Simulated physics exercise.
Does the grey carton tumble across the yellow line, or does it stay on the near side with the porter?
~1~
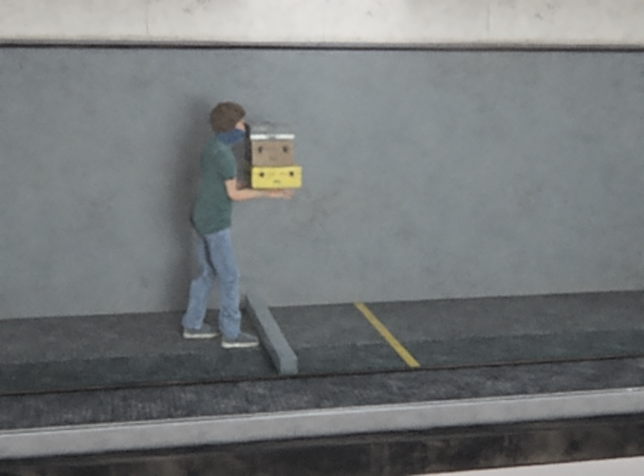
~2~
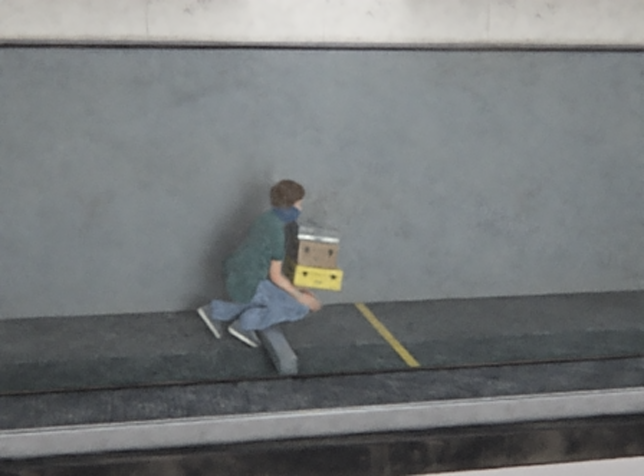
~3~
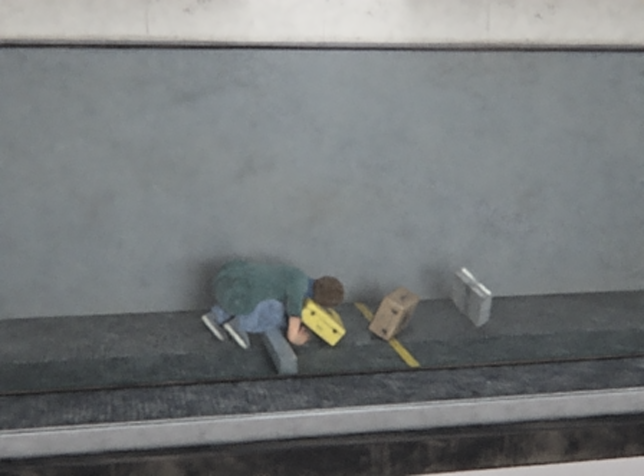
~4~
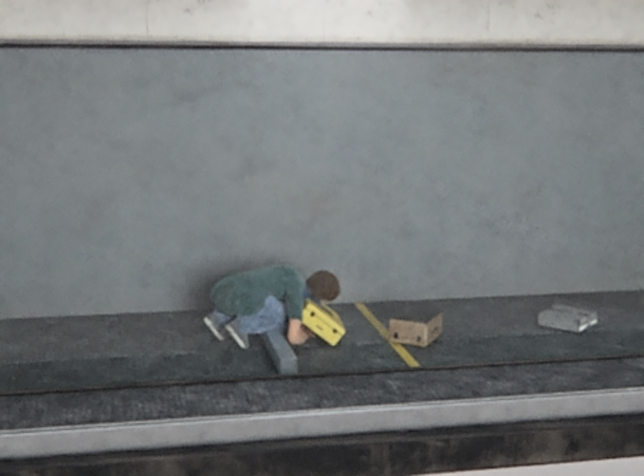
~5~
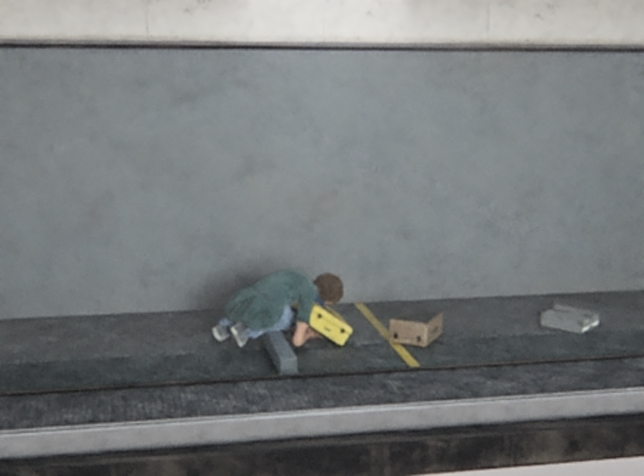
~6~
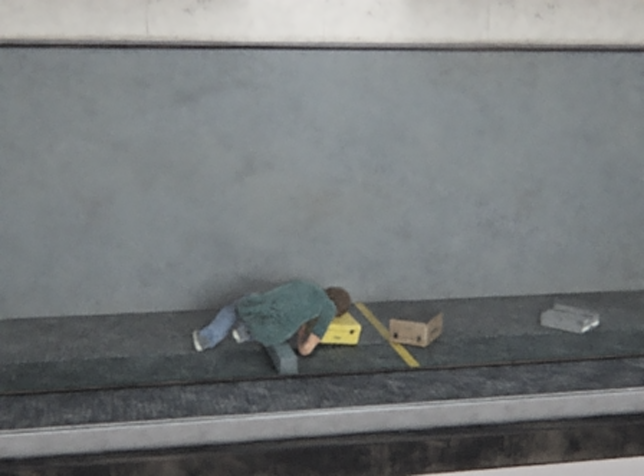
The grey carton tumbles across the yellow line and comes to rest well to the right of it.
In the video, a porter holding a stack of three boxes sinks to the knees and slumps forward over a low rail. The grey carton and brown toolbox tumble right across a yellow line, while the yellow toolbox and the porter's head end up short of it.
